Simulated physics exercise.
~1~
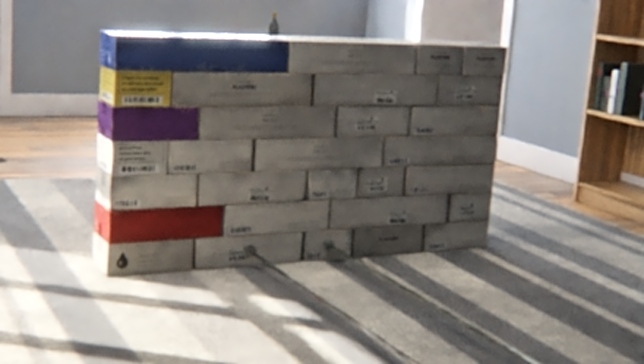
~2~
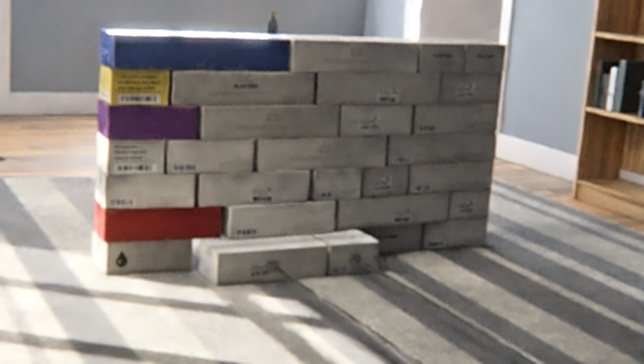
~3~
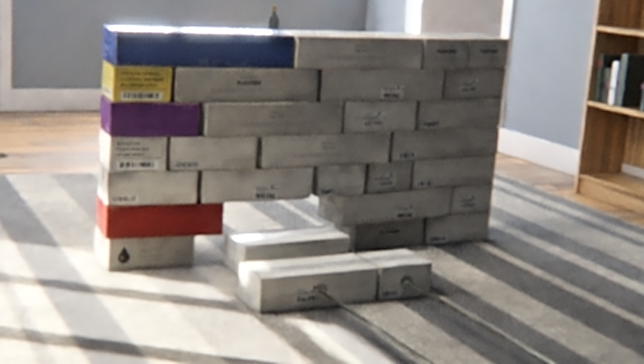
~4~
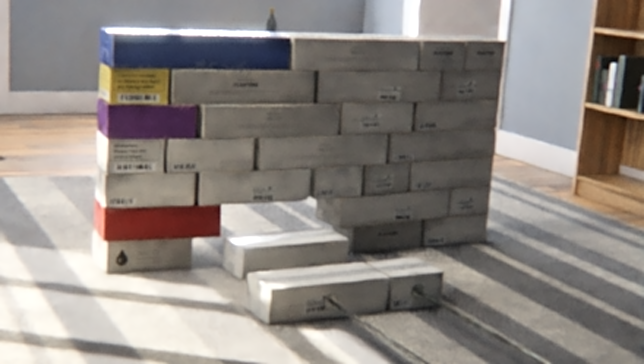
At first, a wall of grey shoe boxes in seven staggered rows stands on a sunlit floor, with blue, yellow, purple and red boxes at its left end. Two neighbouring boxes in the bottom row then slide out together toward the viewer. As they move farther out and to the right, a grey box from the row above drops to the floor behind them, leaving a gap low in the wall. The pair edges slightly farther out. At the end, the rest of the wall still stands over the opening, its coloured boxes all in place.
